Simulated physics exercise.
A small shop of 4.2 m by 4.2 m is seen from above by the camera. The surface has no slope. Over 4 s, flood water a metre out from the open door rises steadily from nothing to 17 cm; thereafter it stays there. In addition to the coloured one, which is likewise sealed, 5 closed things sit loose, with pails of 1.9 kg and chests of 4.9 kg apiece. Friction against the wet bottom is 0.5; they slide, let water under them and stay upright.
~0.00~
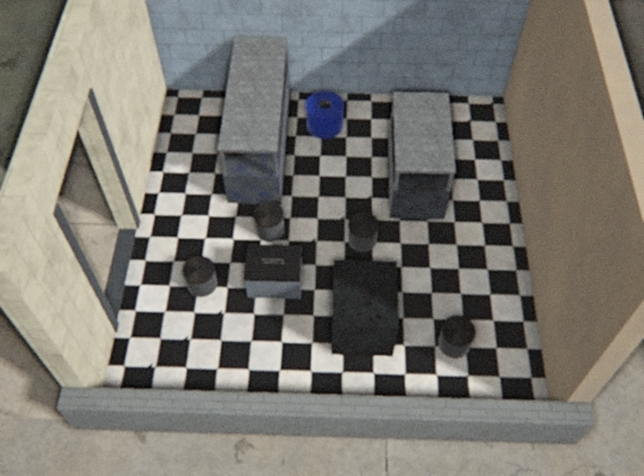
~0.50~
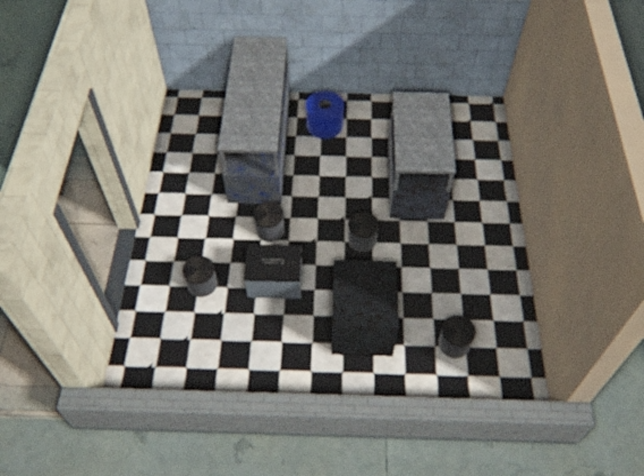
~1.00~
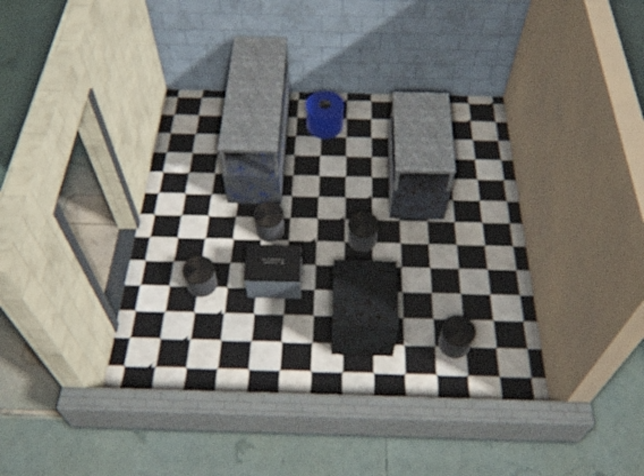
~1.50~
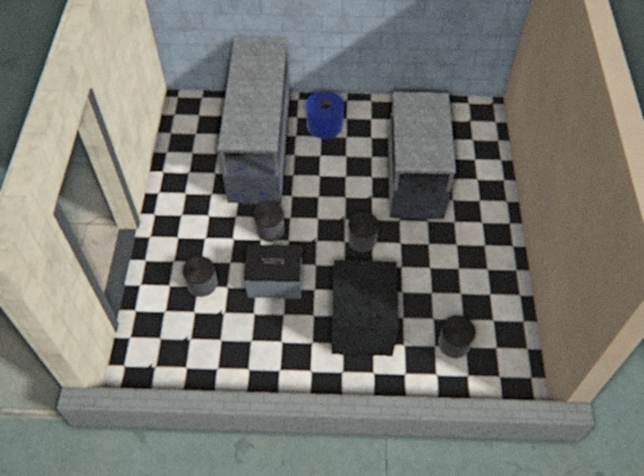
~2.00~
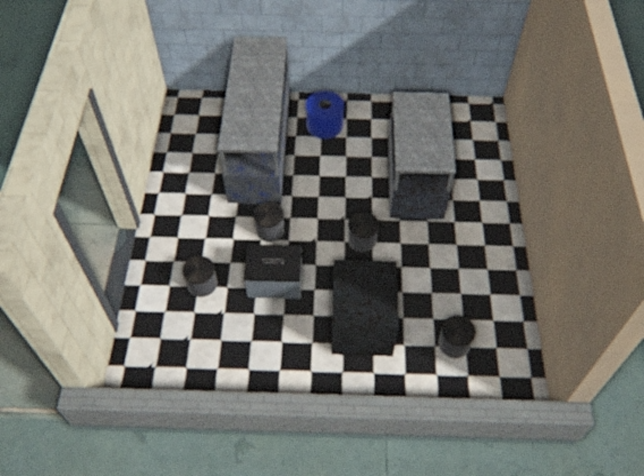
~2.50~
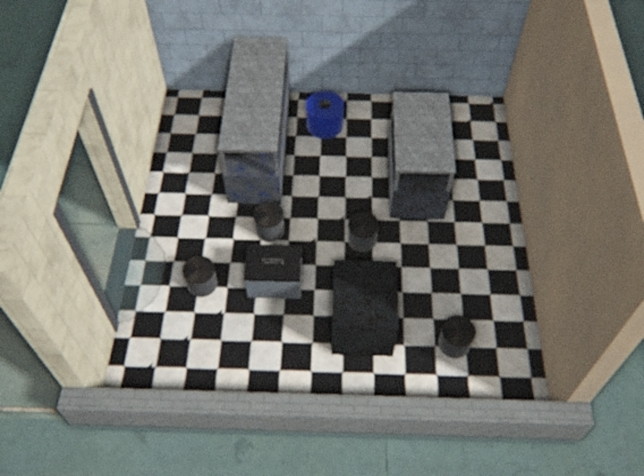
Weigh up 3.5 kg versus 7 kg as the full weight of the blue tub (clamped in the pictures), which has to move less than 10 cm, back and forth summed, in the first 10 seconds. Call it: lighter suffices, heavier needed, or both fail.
Heavier needed.
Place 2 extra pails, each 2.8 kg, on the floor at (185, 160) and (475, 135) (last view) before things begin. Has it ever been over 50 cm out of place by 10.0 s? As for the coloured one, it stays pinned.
The first comes out below the threshold, the second below the threshold.
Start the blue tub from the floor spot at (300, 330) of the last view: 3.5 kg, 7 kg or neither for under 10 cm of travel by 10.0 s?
Result: Both fail.
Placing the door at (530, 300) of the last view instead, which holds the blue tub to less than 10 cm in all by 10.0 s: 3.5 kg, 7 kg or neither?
Result: Neither option suffices.
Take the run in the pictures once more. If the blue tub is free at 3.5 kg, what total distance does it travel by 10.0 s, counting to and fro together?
Some 30 cm in all.
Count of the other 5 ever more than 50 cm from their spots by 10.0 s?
The total is 5.
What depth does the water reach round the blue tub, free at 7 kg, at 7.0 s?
About 1 cm.
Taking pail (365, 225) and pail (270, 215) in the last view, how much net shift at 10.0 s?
The first is 150 cm from its start, the second 200 cm.
After 3.5 s the blue tub would be 0 cm from its start with 3.5 kg and 0 cm from its start with 7 kg; 0 cm of water round it then.
After 4.5 s the blue tub would be 0 cm from its start with 3.5 kg and 0 cm from its start with 7 kg; 0 cm of water round it then.
After 7.0 s the blue tub would be 1 cm from its start with 3.5 kg and 0 cm from its start with 7 kg; 1 cm of water round it then.
After 10.0 s the blue tub would be 17 cm from its start with 3.5 kg and 0 cm from its start with 7 kg; 4 cm of water round it then.
